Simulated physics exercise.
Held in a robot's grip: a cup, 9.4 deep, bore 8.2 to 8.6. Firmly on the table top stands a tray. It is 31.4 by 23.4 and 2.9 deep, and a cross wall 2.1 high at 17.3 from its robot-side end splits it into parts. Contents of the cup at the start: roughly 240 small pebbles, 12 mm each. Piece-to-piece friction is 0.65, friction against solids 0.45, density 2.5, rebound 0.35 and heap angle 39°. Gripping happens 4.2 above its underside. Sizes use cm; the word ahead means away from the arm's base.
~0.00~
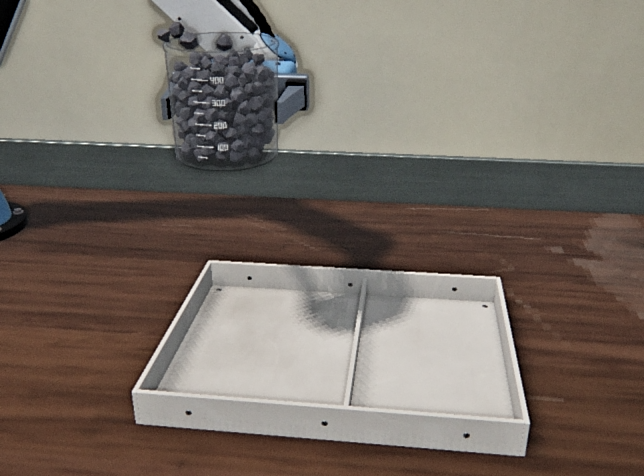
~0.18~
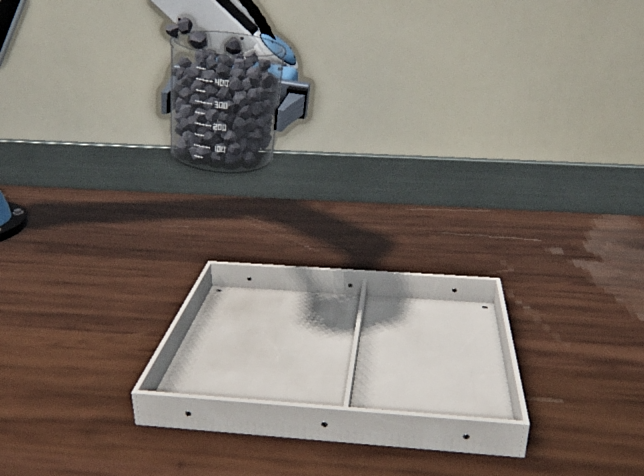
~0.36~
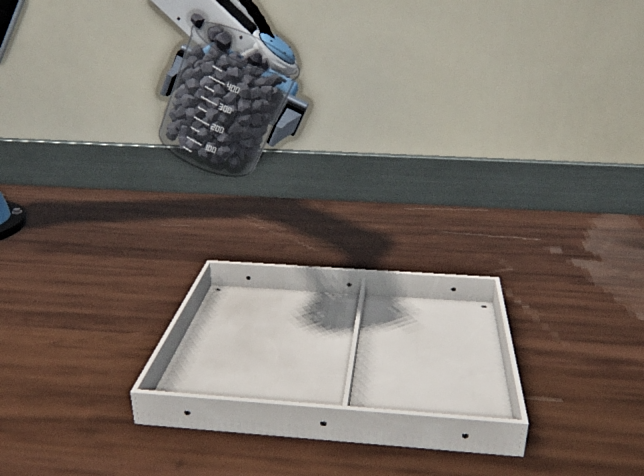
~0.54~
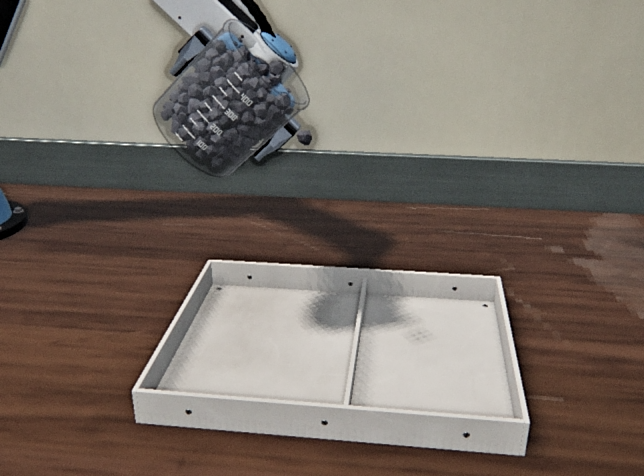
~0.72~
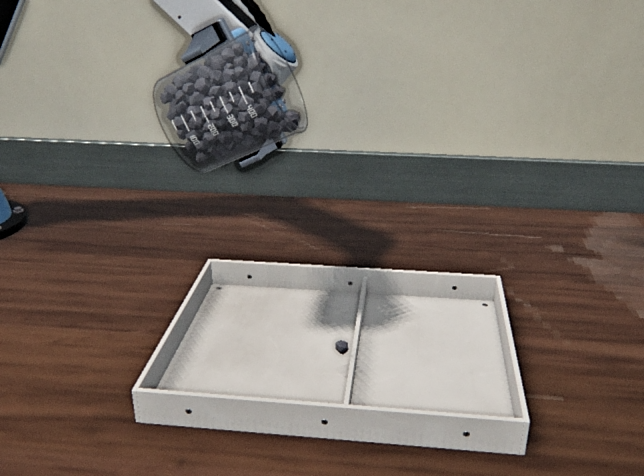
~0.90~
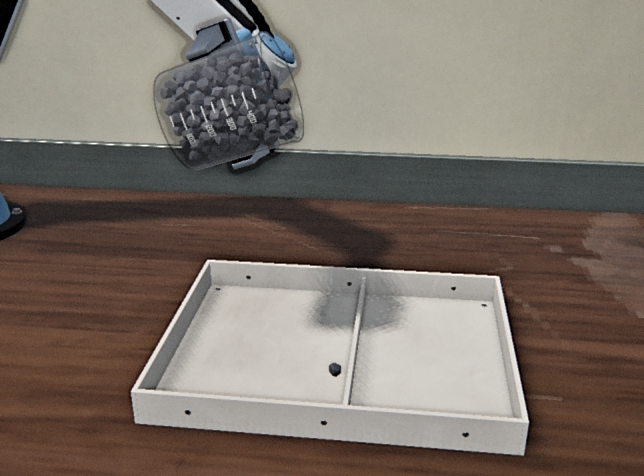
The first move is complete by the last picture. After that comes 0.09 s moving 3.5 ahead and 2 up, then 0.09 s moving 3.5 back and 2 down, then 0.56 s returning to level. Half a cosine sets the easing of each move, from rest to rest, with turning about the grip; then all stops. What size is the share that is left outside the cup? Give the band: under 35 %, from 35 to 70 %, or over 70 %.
The share falls between 35 and 70 %.
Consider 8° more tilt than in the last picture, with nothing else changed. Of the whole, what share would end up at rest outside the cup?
Then something close to 80 in a hundred.
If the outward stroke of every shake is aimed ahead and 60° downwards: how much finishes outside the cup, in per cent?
Some 5 per cent.
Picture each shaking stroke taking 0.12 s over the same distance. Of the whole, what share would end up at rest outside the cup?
In that case it would be near 30 percent.
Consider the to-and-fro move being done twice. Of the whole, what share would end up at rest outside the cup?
Then roughly 70 percent.
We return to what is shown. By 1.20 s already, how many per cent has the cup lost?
About 60 per cent.
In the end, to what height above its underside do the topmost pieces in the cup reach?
The top sits some 7.0 cm up.
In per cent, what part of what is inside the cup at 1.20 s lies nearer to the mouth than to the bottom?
Around 55 per cent of it.
After 1.20 s, tilted 63° forward, highest piece 25 above the table; 95 in the cup, 10 in the far-side part, 2 in the robot-side part, 132 in flight or on a rim.
After 1.49 s, tilted 11° forward, highest piece 29 above the table; 117 in the far-side part, 93 in the cup, 24 in the robot-side part, 4 on the table or floor, 1 in flight or on a rim.
After 1.84 s, level, highest piece 27 above the table; 117 in the far-side part, 93 in the cup, 25 in the robot-side part, 4 on the table or floor.
After 2.89 s, level, highest piece 27 above the table; 117 in the far-side part, 93 in the cup, 25 in the robot-side part, 4 on the table or floor.
In the end, 117 in the far-side part, 93 in the cup, 25 in the robot-side part, 4 on the table or floor. That is 61 % outside the cup.
